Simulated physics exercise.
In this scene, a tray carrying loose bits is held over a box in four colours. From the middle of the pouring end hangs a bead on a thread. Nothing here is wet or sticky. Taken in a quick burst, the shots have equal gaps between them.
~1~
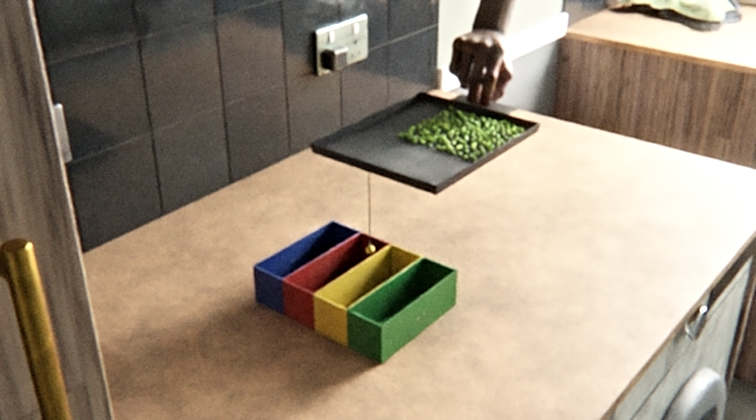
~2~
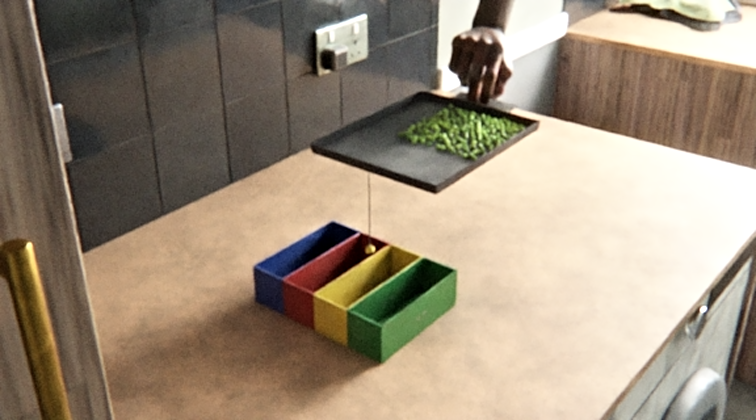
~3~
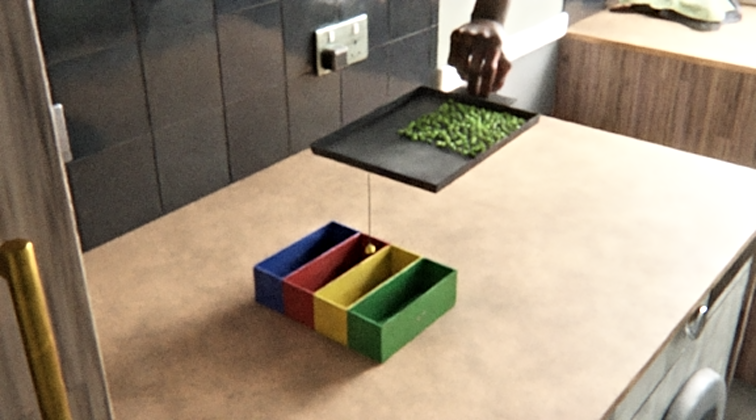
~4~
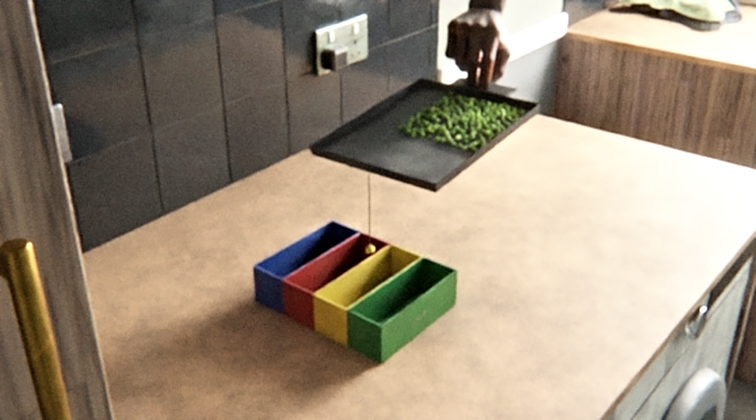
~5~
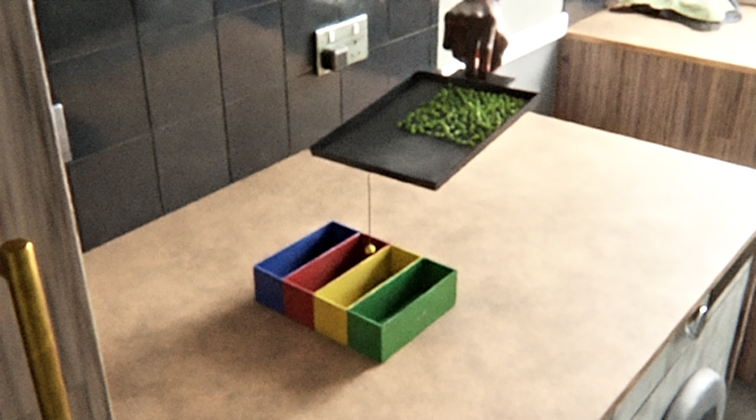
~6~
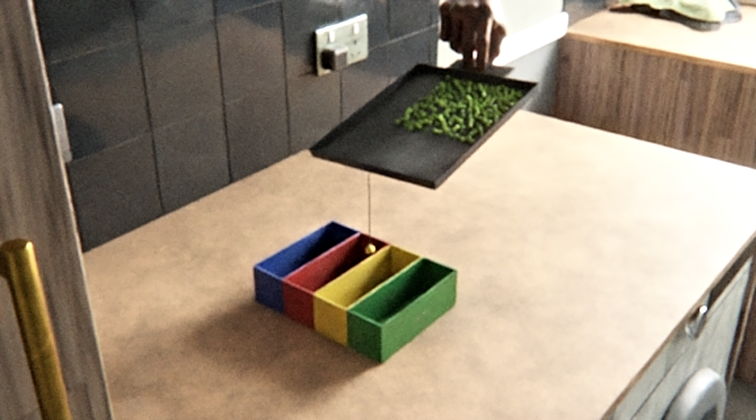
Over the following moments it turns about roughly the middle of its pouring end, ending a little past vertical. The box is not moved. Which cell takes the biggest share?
The blue cell.
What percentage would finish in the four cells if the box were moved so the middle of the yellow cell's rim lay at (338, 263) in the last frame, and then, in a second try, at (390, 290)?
In turn about 100 and about 60 percent.
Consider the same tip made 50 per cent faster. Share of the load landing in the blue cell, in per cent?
About 50 per cent.
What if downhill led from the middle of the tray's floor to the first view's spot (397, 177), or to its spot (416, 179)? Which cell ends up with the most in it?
Case 1 - green. Case 2 - green.
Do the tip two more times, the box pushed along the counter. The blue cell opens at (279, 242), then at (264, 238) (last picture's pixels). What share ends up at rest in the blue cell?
Trial 1: 10 percent; trial 2: 0 percent.
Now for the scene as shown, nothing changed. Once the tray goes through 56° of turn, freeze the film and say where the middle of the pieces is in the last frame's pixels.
Load centre: Approx. (347, 160).
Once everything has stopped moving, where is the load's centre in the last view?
At about (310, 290), give or take.
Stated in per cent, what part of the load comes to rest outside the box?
Estimated share: About 10 %.
Soon after the last picture, tray tipped steeply; most on the tray; a small part in the blue cell; a stray few in the red cell; a stray few in the yellow cell; a small part falling or outside the box.
A little later, tray tipped right over; most on the tray; a small part in the blue cell; a small part in the red cell; a stray few in the yellow cell; a small part falling or outside the box.
Later still, tray tipped past a quarter turn; about half in the blue cell; about a third in the red cell; a small part in the yellow cell; a small part falling or outside the box.
At rest, tray tipped past a quarter turn; about half in the blue cell; about a third in the red cell; a small part in the yellow cell; none in the green cell; a small part outside the box.
